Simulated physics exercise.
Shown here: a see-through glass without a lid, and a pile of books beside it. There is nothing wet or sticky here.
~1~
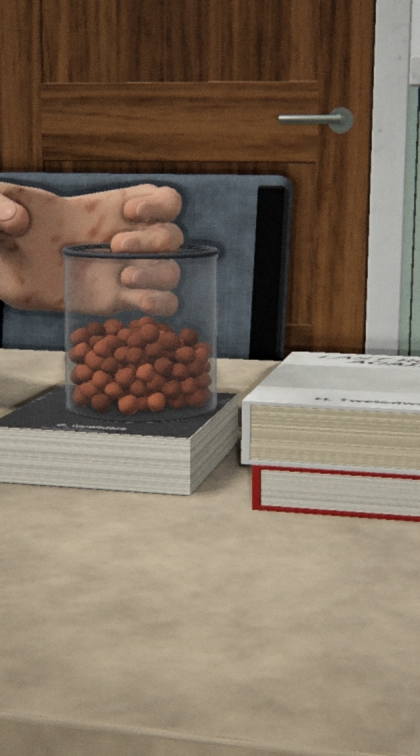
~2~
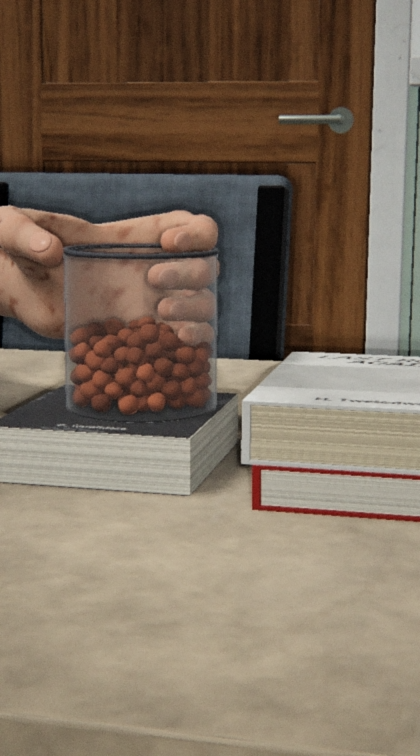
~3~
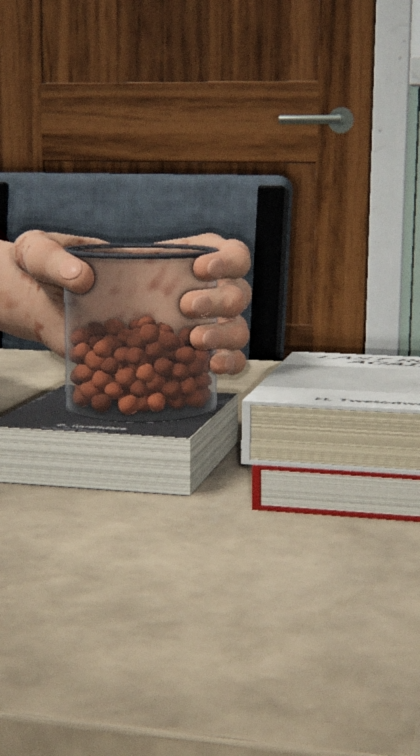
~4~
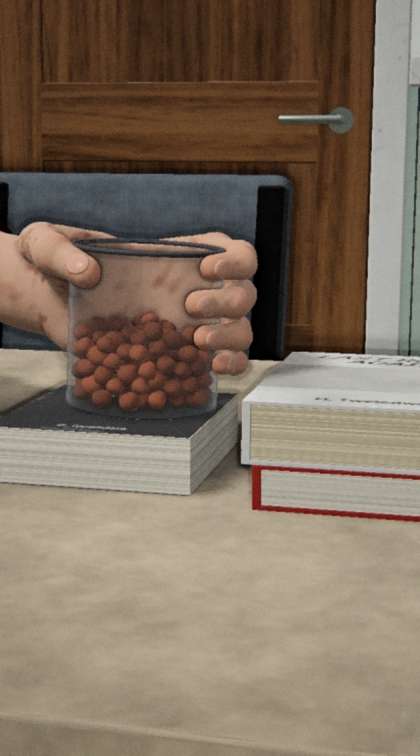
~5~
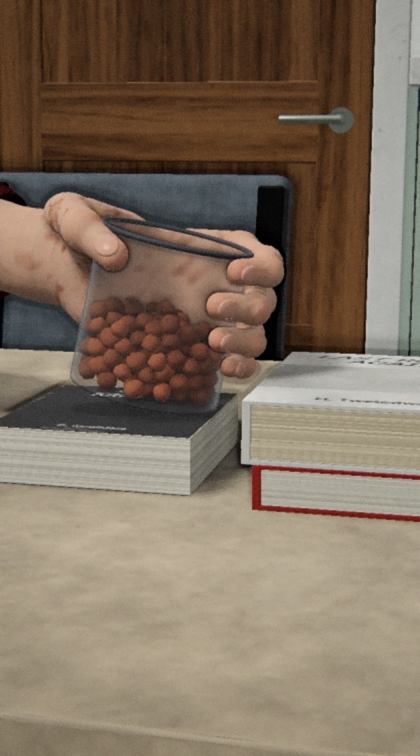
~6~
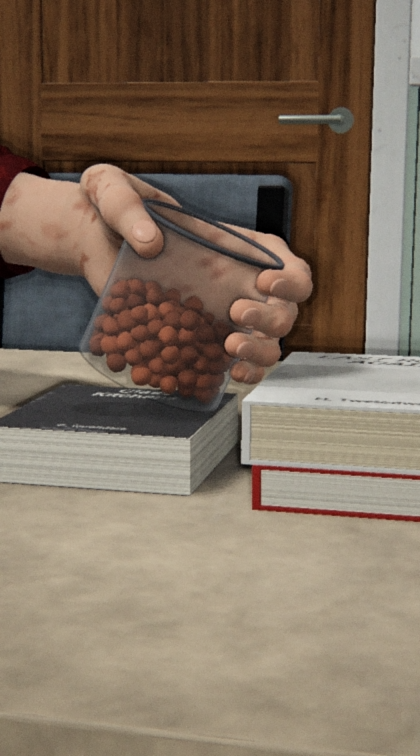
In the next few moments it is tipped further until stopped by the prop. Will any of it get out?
Looks like the filling will never leave it.
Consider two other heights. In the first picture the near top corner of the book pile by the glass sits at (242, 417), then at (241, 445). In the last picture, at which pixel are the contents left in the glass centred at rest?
The middle would end roughly at (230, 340) the first time, then roughly at (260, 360).
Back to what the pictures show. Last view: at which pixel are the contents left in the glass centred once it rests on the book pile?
The centre settles around (209, 331).
Then, 0.27 s later than the last frame, the glass leans 43°; everything is still inside.
Then, 0.51 s later than the last frame, the glass rests on the book pile at 51°; everything is still inside.
When it is over, the glass rests on the book pile at 51°; everything is still inside.
